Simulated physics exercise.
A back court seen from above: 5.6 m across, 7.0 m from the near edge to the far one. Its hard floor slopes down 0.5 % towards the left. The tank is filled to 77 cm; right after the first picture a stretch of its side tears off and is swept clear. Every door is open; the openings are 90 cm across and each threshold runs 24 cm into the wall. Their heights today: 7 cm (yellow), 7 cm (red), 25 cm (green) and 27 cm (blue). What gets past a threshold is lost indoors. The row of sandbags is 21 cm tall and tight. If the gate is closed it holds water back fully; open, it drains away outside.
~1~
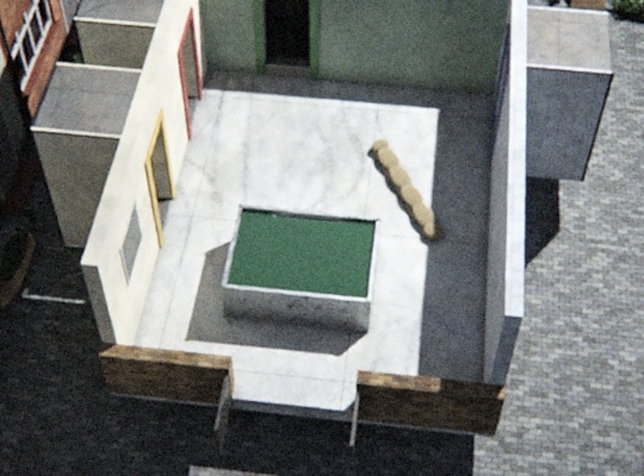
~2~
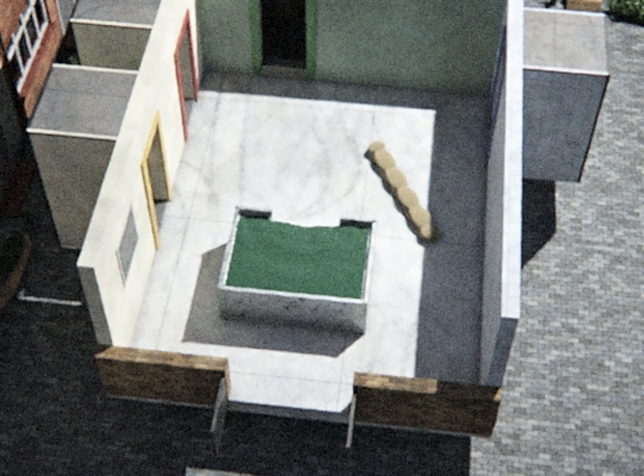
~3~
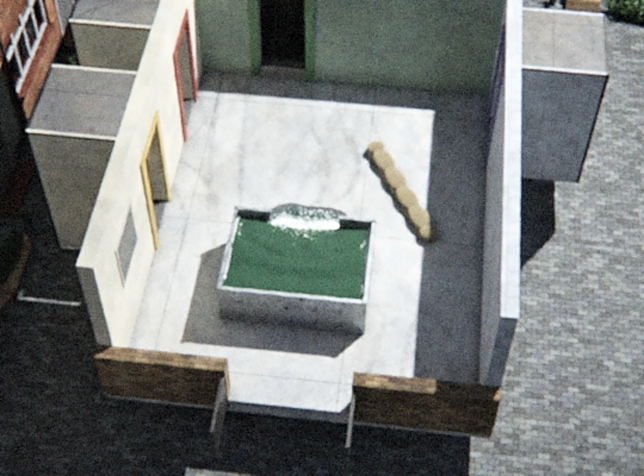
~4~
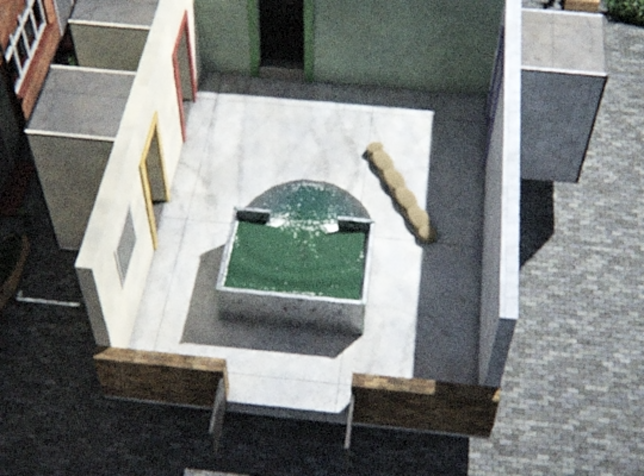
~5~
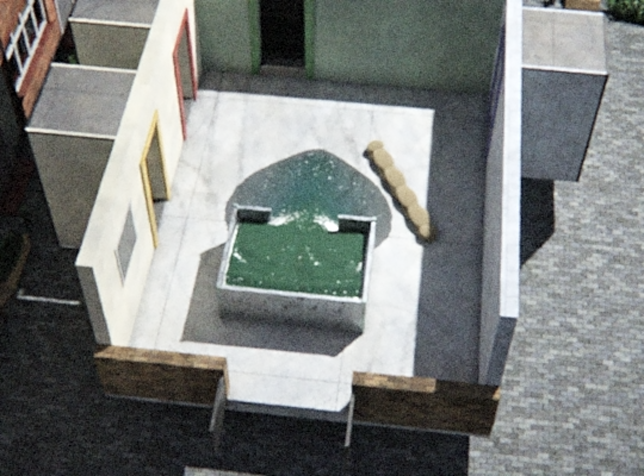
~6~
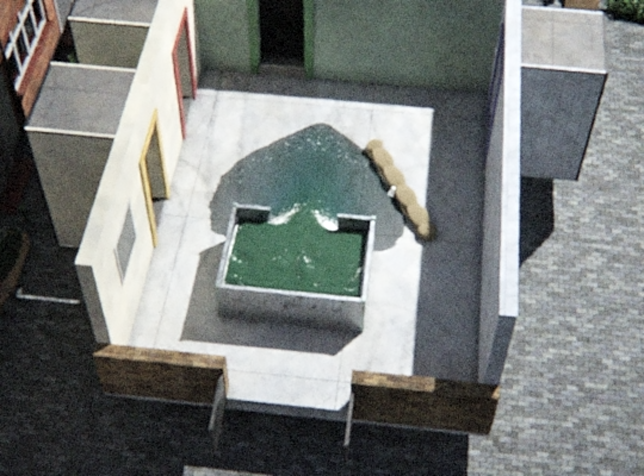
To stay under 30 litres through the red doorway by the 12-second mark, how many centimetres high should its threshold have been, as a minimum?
Close to 14.5 cm is just enough.
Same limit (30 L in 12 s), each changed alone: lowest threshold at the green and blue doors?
About 20 cm at green and 7.5 cm at blue.
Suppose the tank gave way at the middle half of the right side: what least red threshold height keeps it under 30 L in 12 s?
Then roughly 6.5 cm.
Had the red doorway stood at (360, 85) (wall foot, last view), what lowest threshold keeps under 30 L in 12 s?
Roughly 24 cm.
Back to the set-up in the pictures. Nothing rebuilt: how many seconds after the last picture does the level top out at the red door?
At about 2.8 s.
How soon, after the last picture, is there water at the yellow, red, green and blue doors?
Yellow 1.0 s, red 0.8 s, green 0.5 s, blue 2.0 s.
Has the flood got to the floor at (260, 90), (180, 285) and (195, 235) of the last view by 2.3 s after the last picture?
In that order: Wet, still dry, dry.
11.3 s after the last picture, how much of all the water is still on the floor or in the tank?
About 88 per cent.
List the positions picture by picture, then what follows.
In the first picture, the tank at (303, 254) is whole and still, 77 cm deep; the red door at (190, 78) is dry.
In the second picture, water pours out on the far side and has run 0.4 m, to a hidden place; about 12 cm deep outside, 77 cm at the back.
In the third picture, the gap is on the far side, the front 0.8 m out at (287, 207); the back of the tank holds 77 cm.
In the fourth picture, the front is at (297, 183), 1.4 m from the gap on the far side; 2.3 m2 of floor is wet, 70 cm left at the back.
In the fifth picture, the front is at (312, 153), 2.2 m from the gap on the far side; 4.3 m2 of floor is wet, 65 cm left at the back.
In the sixth picture, water pours out on the far side and has run 2.8 m, to (319, 127); about 5 cm deep outside, 65 cm at the back; 1.6 m in a straight line remain to the red door at (184, 78).
Then, 0.7 s after the last picture water covers 35 % of the floor, deepest (40 cm) near (304, 237); it has not reached the red door.
Then, 2.3 s after the last picture water covers 45 % of the floor, deepest (32 cm) near (201, 74); 16 cm at the red door, 19 litres in over its 7 cm threshold.
Then, 11.3 s after the last picture water covers 95 % of the floor, deepest (12 cm) near (476, 410); 8 cm at the red door, 143 litres in over its 7 cm threshold.
At the red door as built, the water peaked near 20 cm, 2.7 s after the last picture.
Run again over the same 12 s with other heights there, 47 litres in over 12.5 cm, 17 litres over 16.5 cm. The limit of 30 litres is kept from about 14.5 cm up.
